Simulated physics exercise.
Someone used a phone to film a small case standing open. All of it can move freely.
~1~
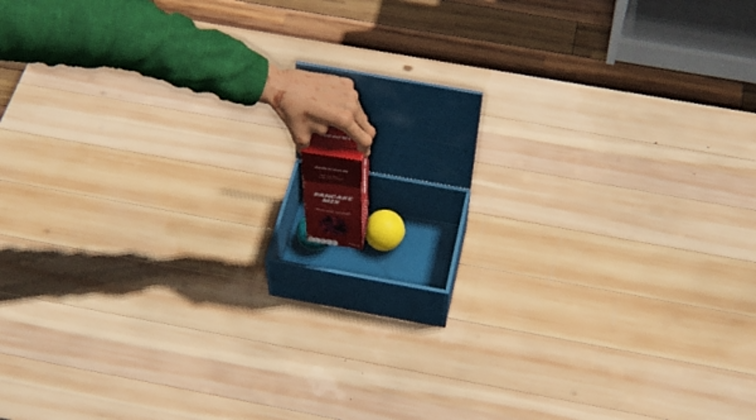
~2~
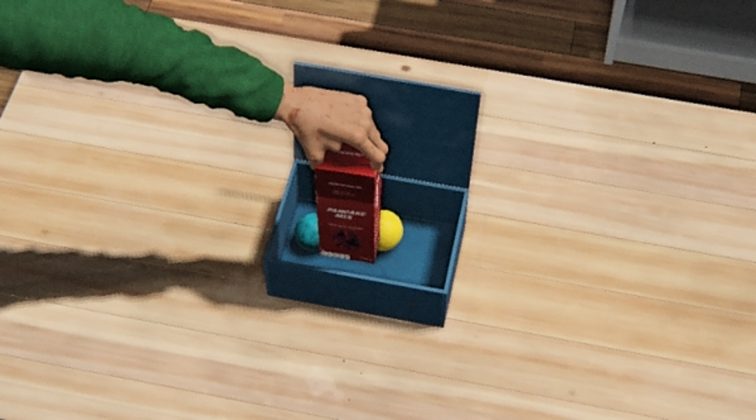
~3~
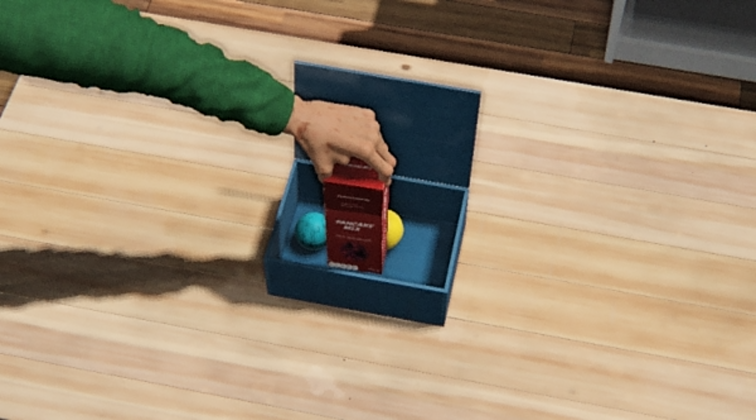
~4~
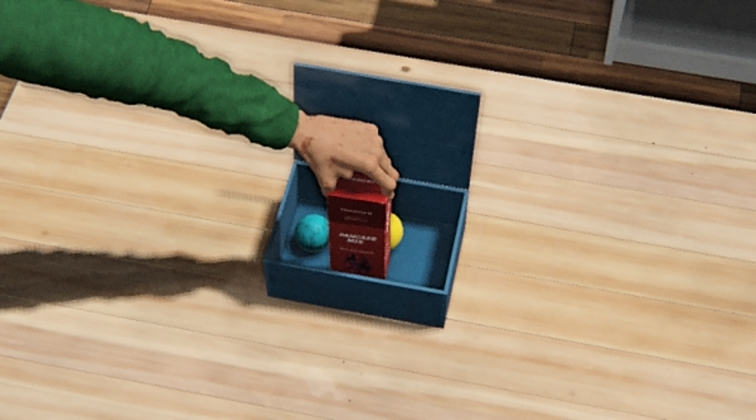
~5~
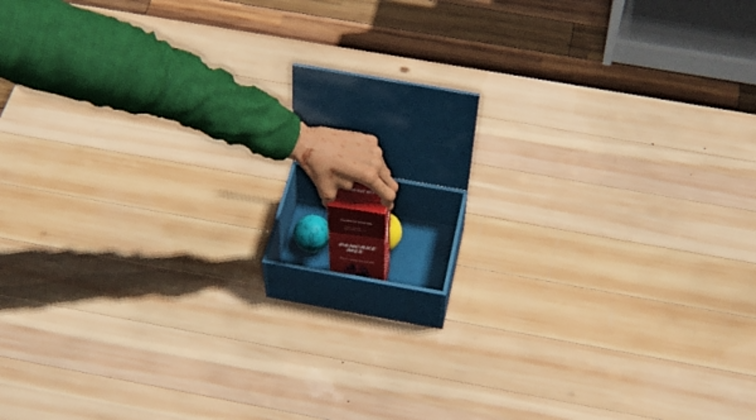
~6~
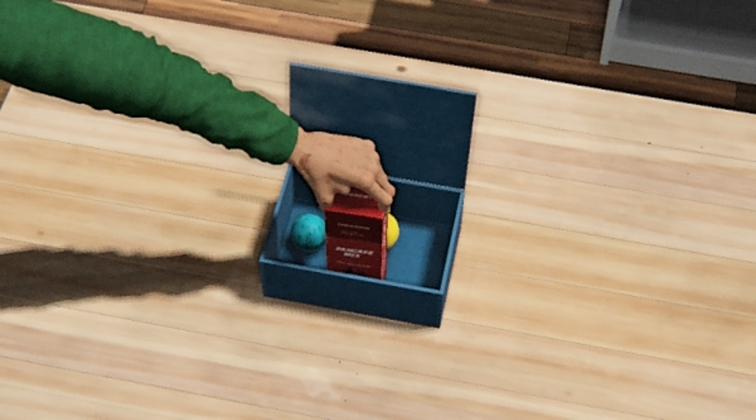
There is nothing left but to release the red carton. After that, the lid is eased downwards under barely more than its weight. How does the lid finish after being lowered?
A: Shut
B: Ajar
B, ajar.
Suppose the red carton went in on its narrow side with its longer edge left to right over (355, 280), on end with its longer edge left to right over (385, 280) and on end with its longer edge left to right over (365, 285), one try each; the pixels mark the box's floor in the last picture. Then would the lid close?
In case one it ends up closed, in case two it remains open and in case three it remains open.
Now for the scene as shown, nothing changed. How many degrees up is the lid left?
Some 50° above the rim.
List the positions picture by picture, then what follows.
The first picture shows on its way; red carton (336, 189).
The second picture shows on its way; red carton (349, 204).
The third picture shows on its way; red carton (357, 216); turquoise ball (314, 231).
The fourth picture shows on its way; red carton (360, 229); turquoise ball (313, 233).
The fifth picture shows on its way; red carton (360, 239); turquoise ball (312, 234).
The sixth picture shows put in, still held; red carton (357, 243); turquoise ball (309, 233).
Then, 1.30 s past the last view, lid 78° above the rim.
Then, 1.80 s past the last view, lid 48° above the rim.
Finally, lid 49° above the rim; all 3 still in place. Final places as the last picture's camera would see them, red carton near (358, 241).
